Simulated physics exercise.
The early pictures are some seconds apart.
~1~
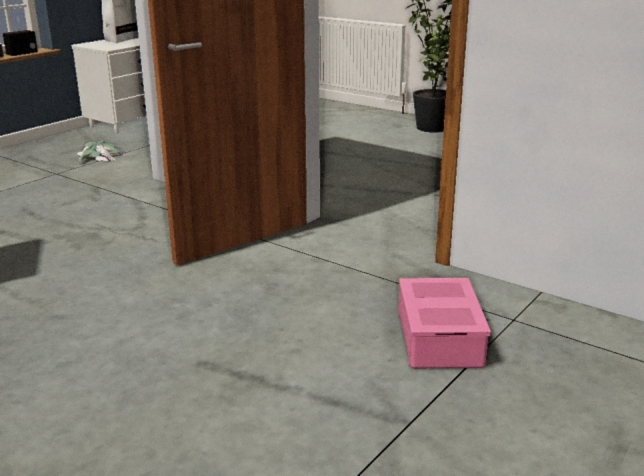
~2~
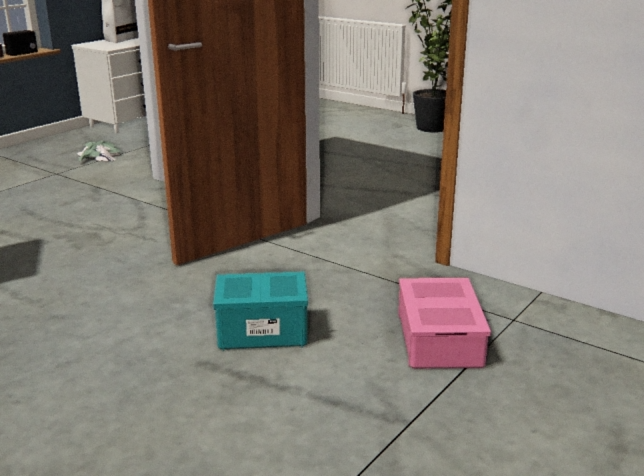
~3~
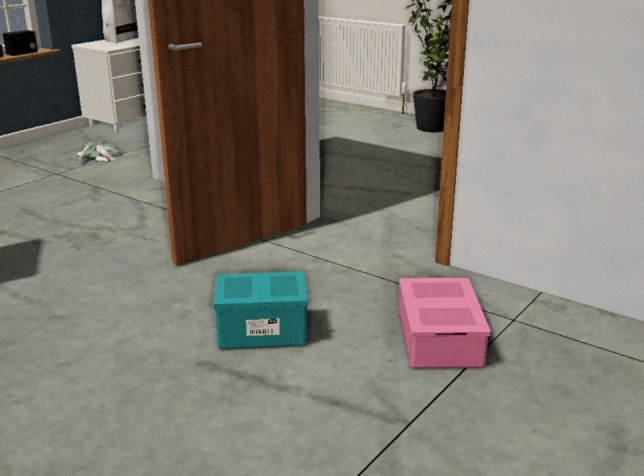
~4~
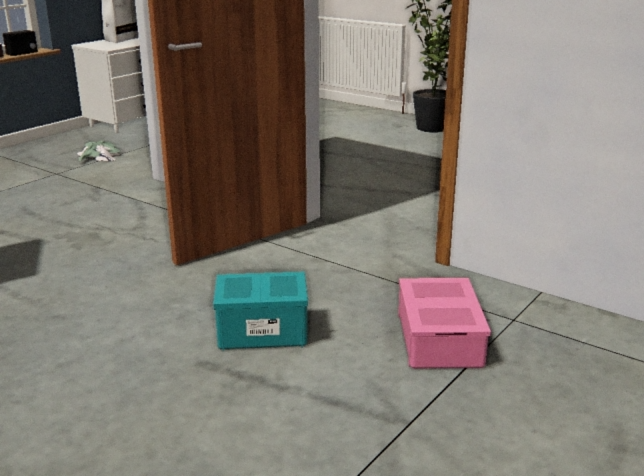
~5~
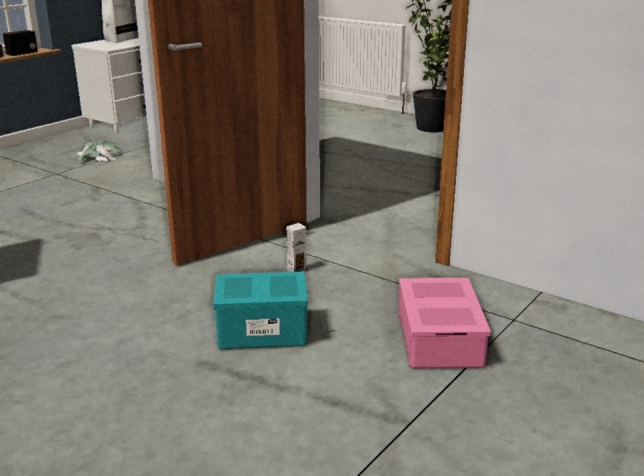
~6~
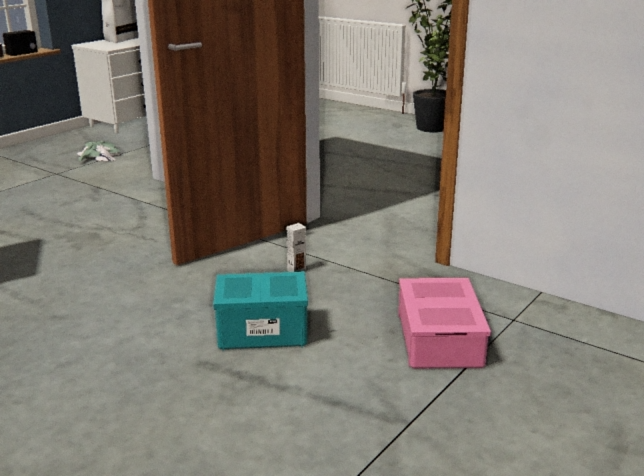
Turquoise tote appearing left of a pink tote near a wide-open door, then a white carton appearing behind it, all staying still.
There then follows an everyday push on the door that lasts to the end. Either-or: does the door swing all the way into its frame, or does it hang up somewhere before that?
When it's pushed, the door meets no obstruction on the way.
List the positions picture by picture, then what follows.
Door wide open and still; pink tote (441, 322), in the first picture.
Door wide open and still; pink tote (441, 322); turquoise tote (262, 310), in the second picture.
Door wide open and still; pink tote (441, 322); turquoise tote (262, 310), in the third picture.
Door wide open and still; pink tote (441, 322); turquoise tote (262, 310), in the fourth picture.
Door wide open and still; pink tote (441, 322); turquoise tote (262, 310), in the fifth picture.
Door wide open and still; white carton (296, 249); pink tote (441, 322), in the sixth picture.
Then, 1.00 s after the last picture, door 59° open; white carton slid a little near (304, 249).
Then, 1.50 s after the last picture, door 26° open; white carton slid well along near (372, 244).
Then, 1.90 s after the last picture, door 0° open; white carton slid well along near (415, 230).
At rest, door 0° open; tipped over on the floor, white carton; the other 2 in place. Seen from the same camera at the end, white carton near (400, 236).
